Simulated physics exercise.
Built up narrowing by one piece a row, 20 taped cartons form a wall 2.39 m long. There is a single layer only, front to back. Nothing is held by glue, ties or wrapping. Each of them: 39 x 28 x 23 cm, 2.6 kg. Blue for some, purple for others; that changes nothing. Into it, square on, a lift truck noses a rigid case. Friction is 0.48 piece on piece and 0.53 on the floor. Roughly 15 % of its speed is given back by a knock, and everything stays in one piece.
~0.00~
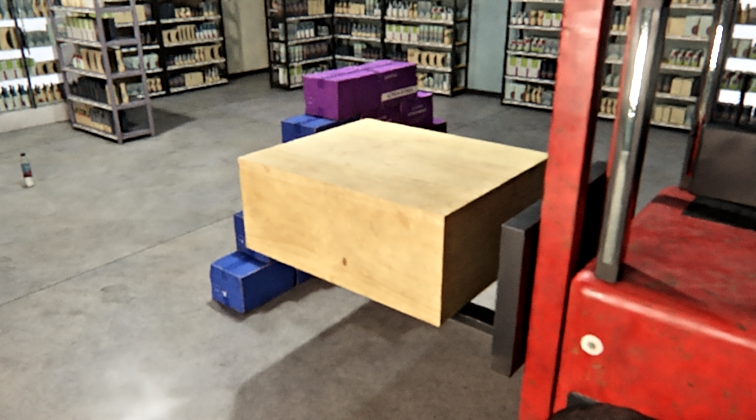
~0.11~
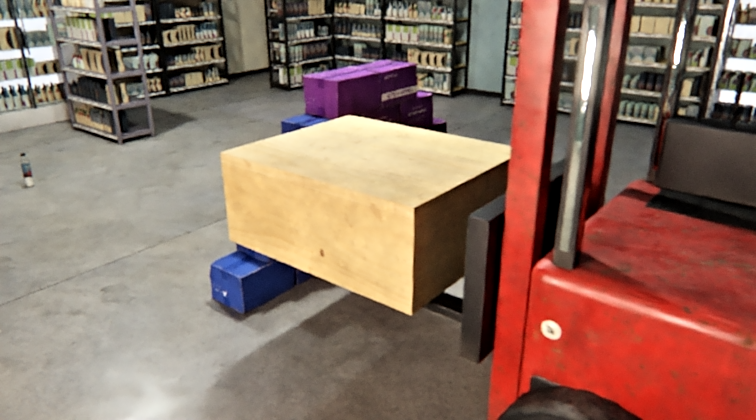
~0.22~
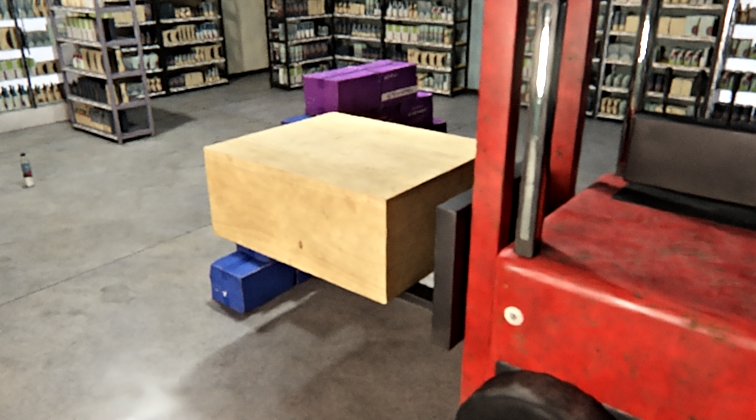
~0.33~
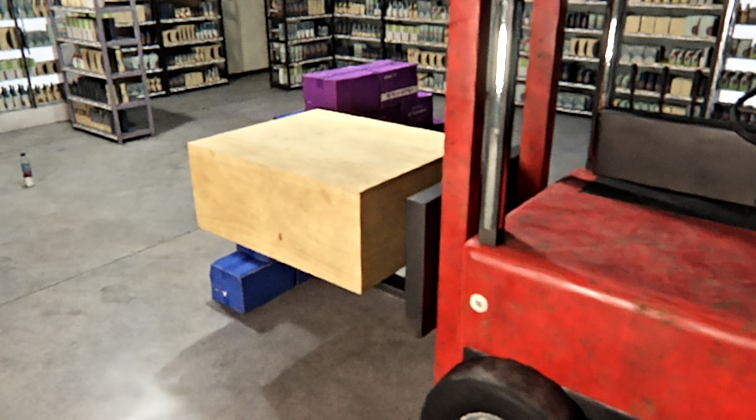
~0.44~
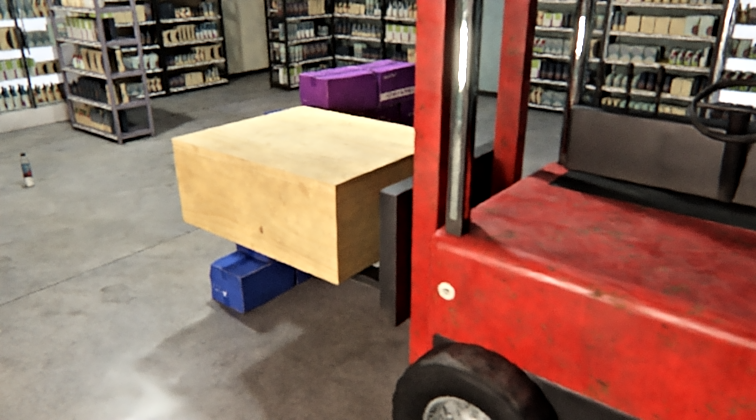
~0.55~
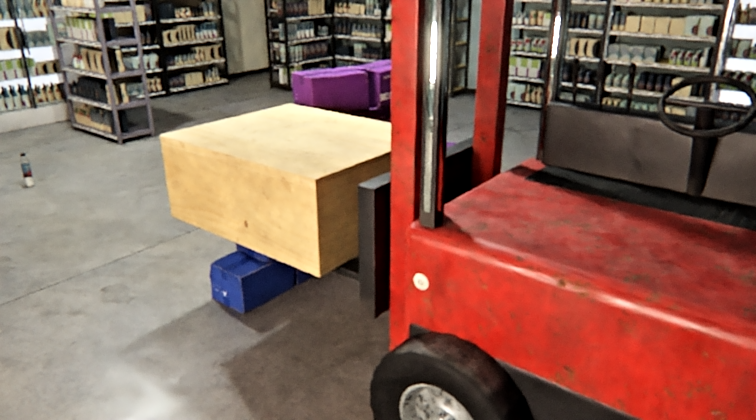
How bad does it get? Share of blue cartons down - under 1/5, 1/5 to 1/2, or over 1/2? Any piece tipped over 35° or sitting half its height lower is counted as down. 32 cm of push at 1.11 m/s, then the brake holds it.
Share down: 1/5 to 1/2.
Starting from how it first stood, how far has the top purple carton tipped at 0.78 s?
Tilt from start: Approx. 0 degrees.
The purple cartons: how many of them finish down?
Looking at purple, I make it 1 down at the end.
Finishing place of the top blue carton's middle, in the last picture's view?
I'd place it at about (323, 207) in the final view.
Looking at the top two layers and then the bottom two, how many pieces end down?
Top 2, bottom 0.
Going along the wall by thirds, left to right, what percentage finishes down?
In per cent: Left 20, middle 20, right 0.
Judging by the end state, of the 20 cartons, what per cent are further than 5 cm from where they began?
Result: 15 per cent.
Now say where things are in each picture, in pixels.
In the first frame (we follow the side turned to the camera), load (257, 200) 28 cm short of touching; top blue carton (320, 117); top purple carton (401, 85); no piece has moved.
The second frame shows load (238, 194) 16 cm short of touching; top blue carton (320, 117).
The third frame shows load (221, 188) 33 mm short of touching; top blue carton (320, 117).
The fourth frame shows load (204, 182) 9 cm in; 2 stirred so far.
The fifth frame shows load (189, 177) 21 cm in; 3 stirred so far.
The sixth frame shows load (176, 172) 31 cm in; 3 stirred so far.
Around 0.78 s, 1 of the 6 blue cartons down (1 of 20 in all colours); top blue carton tipped 35°, 11 cm lower.
Around 1.20 s, 2 of the 6 blue cartons down (3 of 20 in all colours); top blue carton on its side.
Finally (2.7 s), 2 of the 6 blue cartons down (3 of 20 in all colours); top blue carton on its side; top purple carton unmoved. That is 33 per cent. Seen by the last camera, middles, top blue carton near (323, 207), top purple carton near (384, 83).
